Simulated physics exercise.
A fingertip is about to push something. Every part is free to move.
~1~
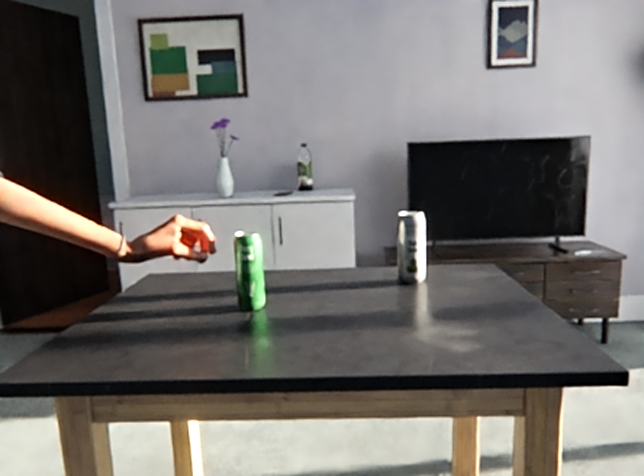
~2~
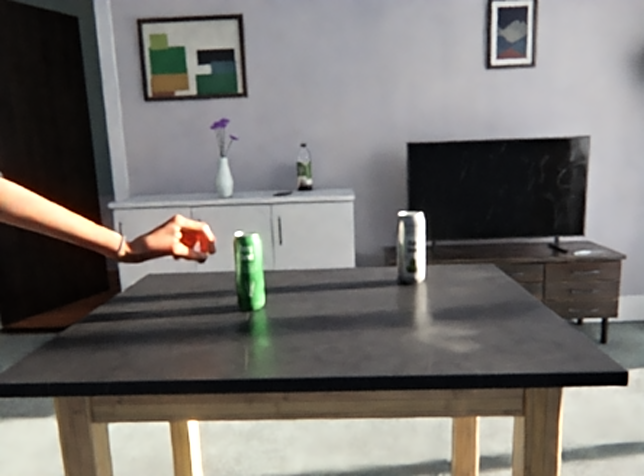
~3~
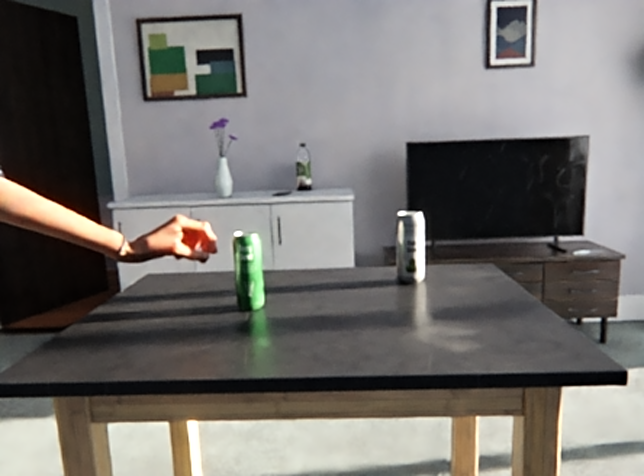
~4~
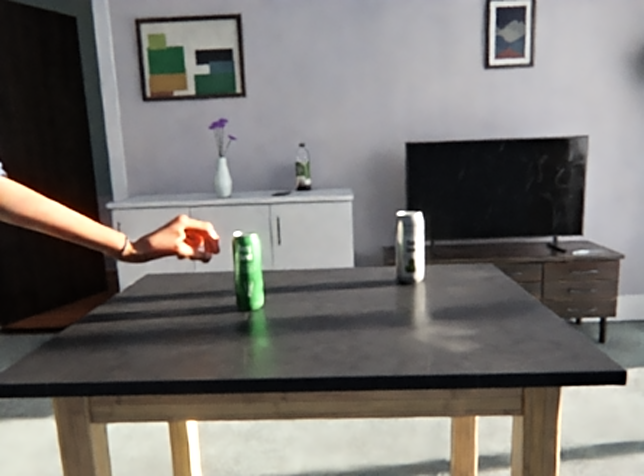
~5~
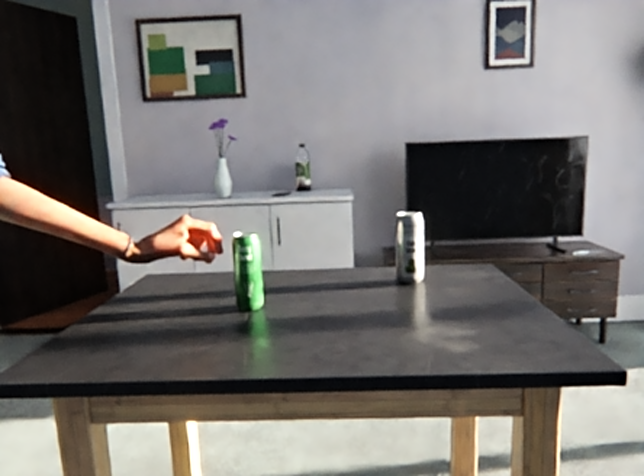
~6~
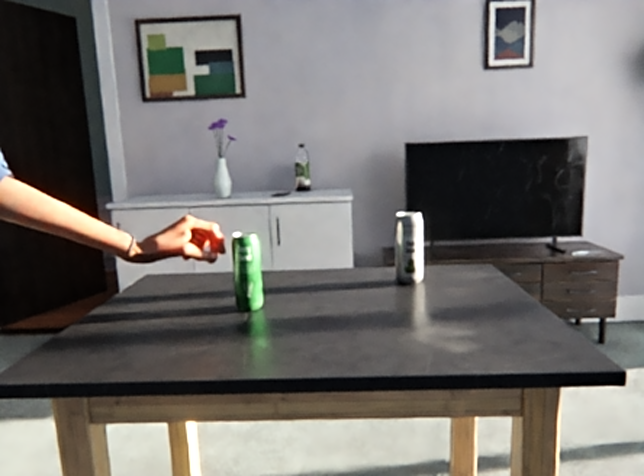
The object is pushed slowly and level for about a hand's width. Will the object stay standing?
No: Most likely it goes down.
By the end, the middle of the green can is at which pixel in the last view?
End position, last frame: About (302, 294).
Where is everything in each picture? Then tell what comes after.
Green can (249, 271), in the first frame.
Green can (249, 272), in the second frame.
Green can (248, 271), in the third frame.
Green can (248, 272), in the fourth frame.
Green can (248, 272), in the fifth frame.
Green can (247, 272), in the sixth frame.
Then, 0.80 s later than the last frame, green can tilted by 22° near (262, 269).
Then, 1.10 s later than the last frame, green can on its side near (296, 289).
When it is over, lying over on the table, green can. End places, in pixels of the last picture, green can near (302, 294).
